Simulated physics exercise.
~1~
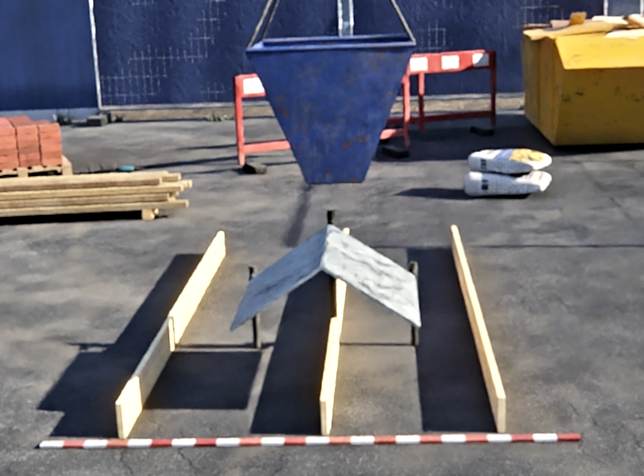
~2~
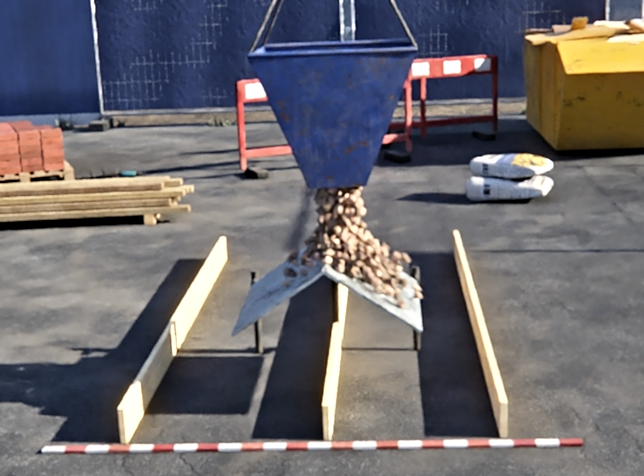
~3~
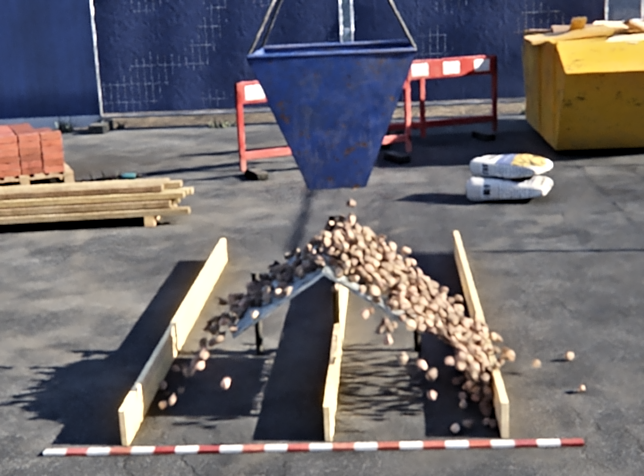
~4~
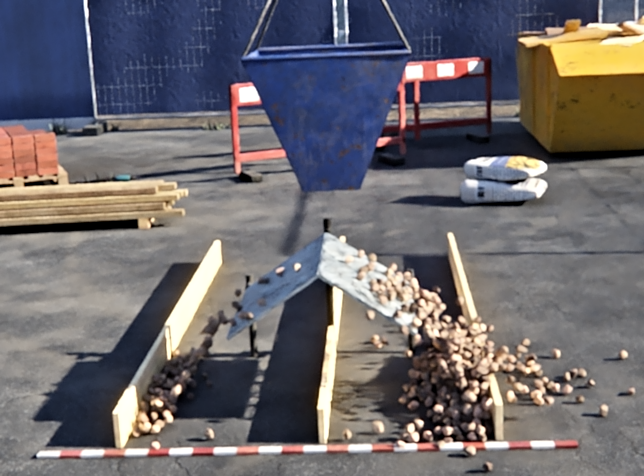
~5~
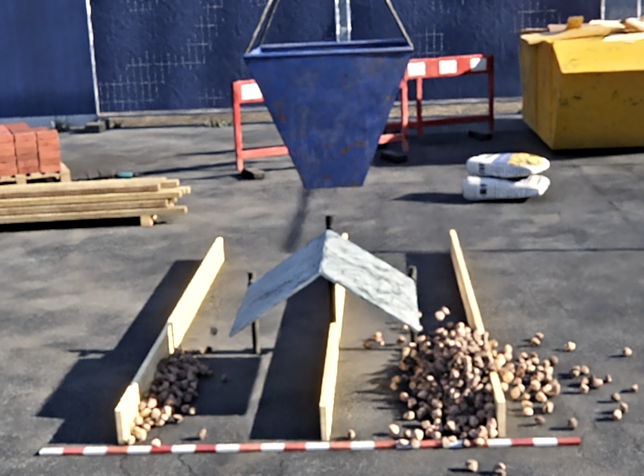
A blue, tapered skip hangs above a grey steel ridge on a sunlit tarmac yard, seen from the front by a slightly swaying camera. Three pale boards stand on edge around the ridge, with a red-and-white staff in front and barriers, white bags, stacked timber and a yellow container behind. Brown stones pour from the skip's bottom onto the peak, heap over it, then slide down both slopes, mostly rightward. The steel clears, leaving a small pile in the left bay, a much larger one in the right, and some stones scattered beyond the right board.
